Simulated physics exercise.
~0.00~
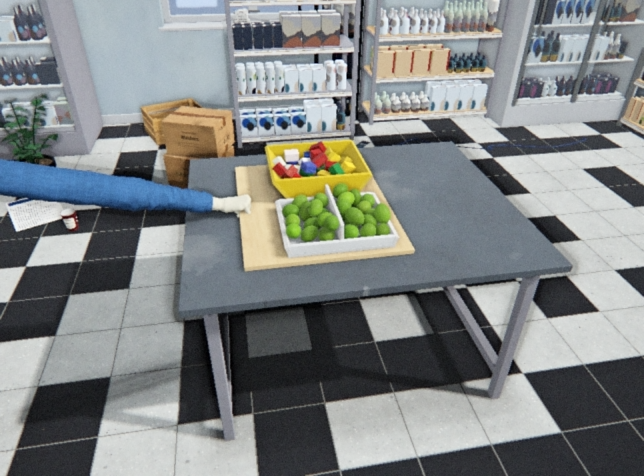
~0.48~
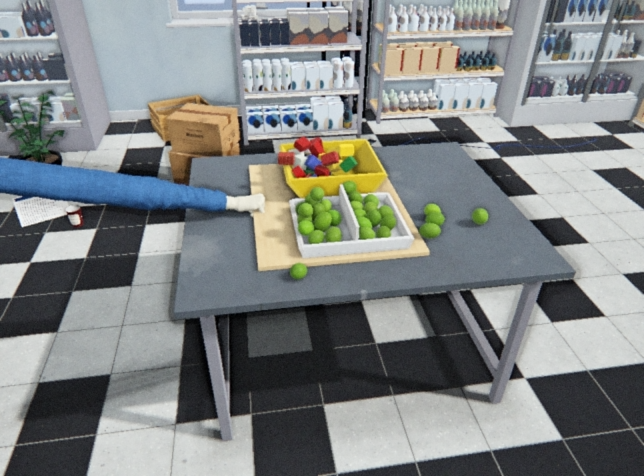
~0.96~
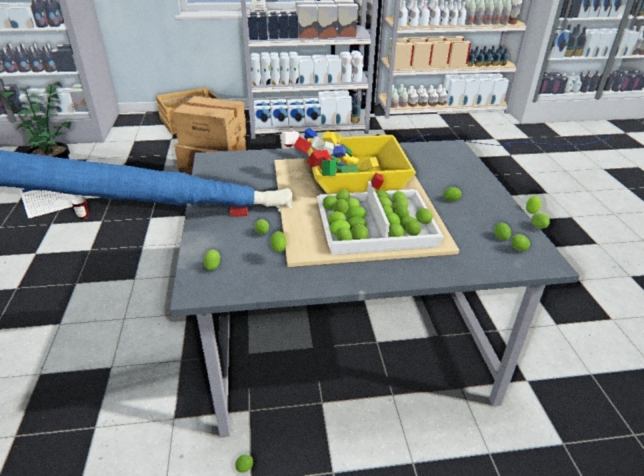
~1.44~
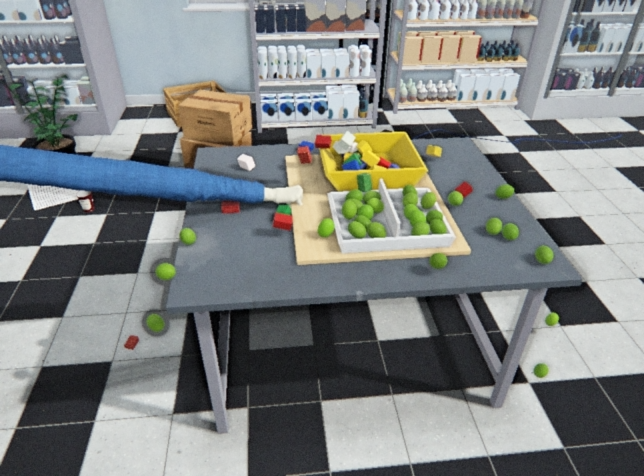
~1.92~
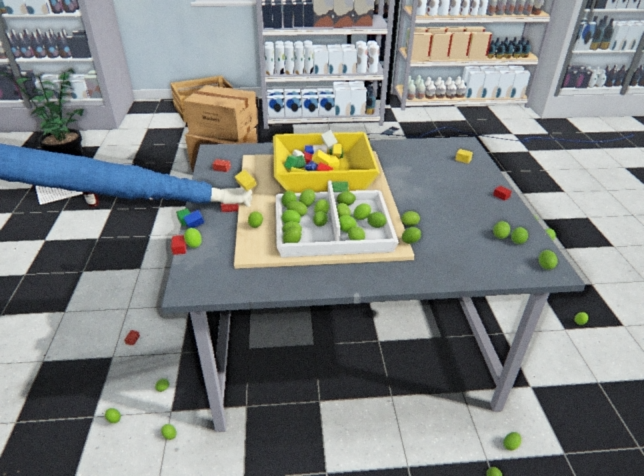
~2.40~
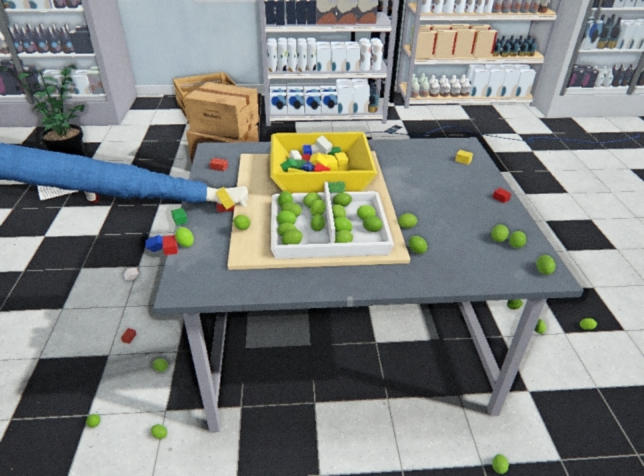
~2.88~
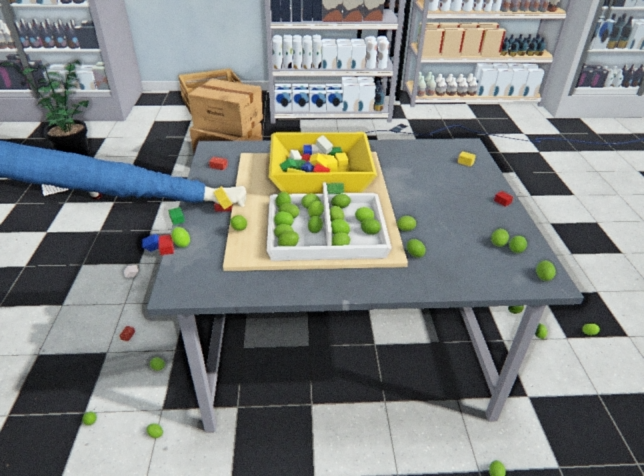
In a shop with a checkered floor and stocked shelves, a blue-sleeved arm reaches from the left to a wooden board on a grey table, carrying a yellow tub of toy bricks and a divided white tub of limes. The board slides right, and limes spill onto the tabletop. As it moves farther right, bricks tumble out too, and limes drop to the floor. The board then shifts back left, leaving more limes and a red brick on the tiles. Finally it rests nearly still, both tubs partly filled, with bricks and limes scattered around them.
